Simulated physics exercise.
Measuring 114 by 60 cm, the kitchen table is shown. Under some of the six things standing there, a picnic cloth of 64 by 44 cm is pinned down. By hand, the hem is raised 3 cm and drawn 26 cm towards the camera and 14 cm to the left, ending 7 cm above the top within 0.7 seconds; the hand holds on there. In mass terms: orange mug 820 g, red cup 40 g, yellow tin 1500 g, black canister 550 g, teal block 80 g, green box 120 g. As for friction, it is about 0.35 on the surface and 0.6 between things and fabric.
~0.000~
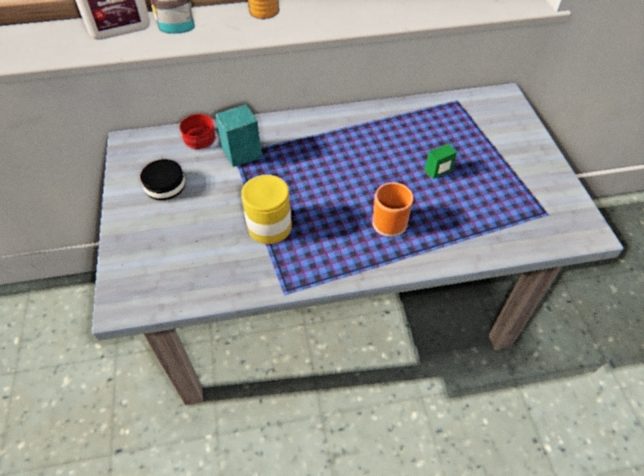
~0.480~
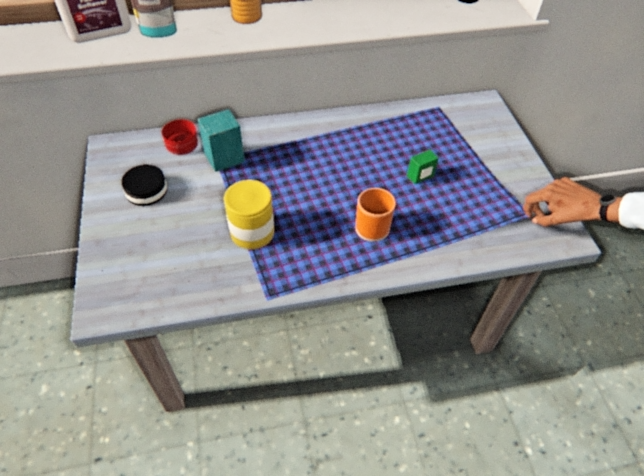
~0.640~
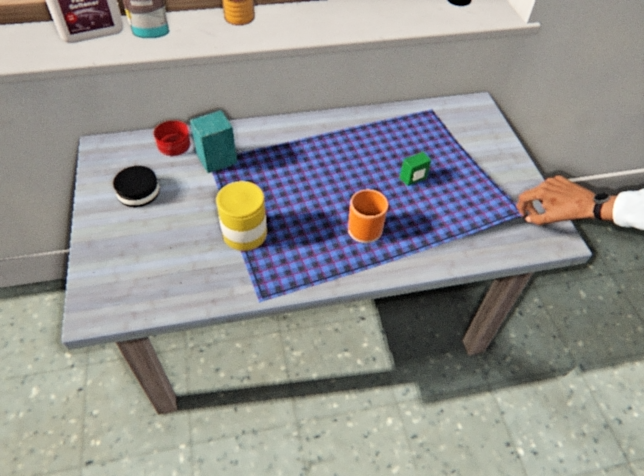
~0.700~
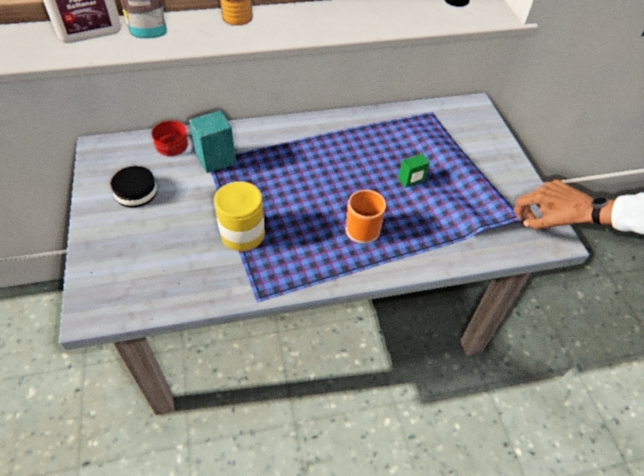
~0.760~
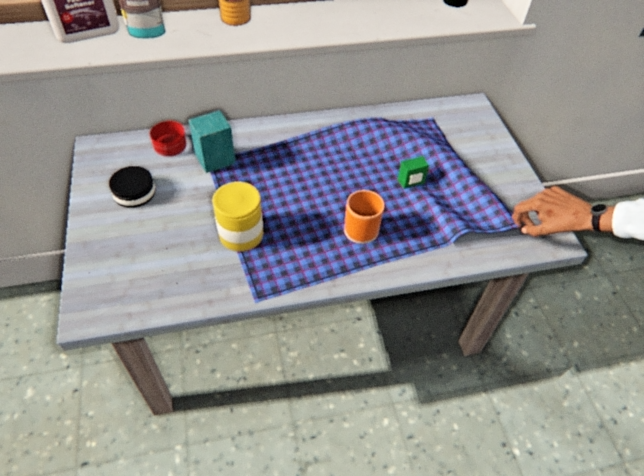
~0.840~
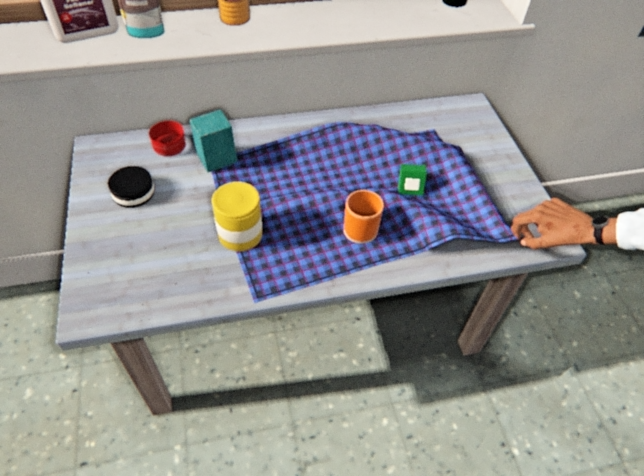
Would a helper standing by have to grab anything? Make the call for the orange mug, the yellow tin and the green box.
Result: The orange mug won't leave. The yellow tin won't leave. The green box won't leave.
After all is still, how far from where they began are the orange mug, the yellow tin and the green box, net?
Measured in cm: Orange mug 15, yellow tin 2, green box 15.
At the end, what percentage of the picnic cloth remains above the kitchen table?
Around 85 percent.
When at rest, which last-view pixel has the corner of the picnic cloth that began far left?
Roughly (243, 163).
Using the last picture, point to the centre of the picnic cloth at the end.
Centre in the last view: Approx. (372, 212).
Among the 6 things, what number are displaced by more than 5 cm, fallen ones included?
I count 3.
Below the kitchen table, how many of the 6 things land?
Total: 0.
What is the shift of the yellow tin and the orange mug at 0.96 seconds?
Roughly yellow tin 0 cm and orange mug 0 cm.
At 1.0 s, 100 % of the picnic cloth is still over the top; green box 9 cm off its start, teal block 3 cm off its start.
At 1.1 s, 95 % of the picnic cloth is still over the top; green box 12 cm off its start, teal block 5 cm off its start.
At 1.2 s, 90 % of the picnic cloth is still over the top; green box 14 cm off its start at (422, 214), orange mug 6 cm off its start at (365, 225), teal block 7 cm off its start at (236, 123).
At 1.3 s, 85 % of the picnic cloth is still over the top; green box on its side, 15 cm off its start, orange mug 12 cm off its start, yellow tin 1 cm off its start.
At 2.9 s, 85 % of the picnic cloth is still over the top; green box on its side, 16 cm off its start at (431, 221), orange mug 13 cm off its start at (361, 250), yellow tin 1 cm off its start at (241, 197), teal block 9 cm off its start at (245, 123).
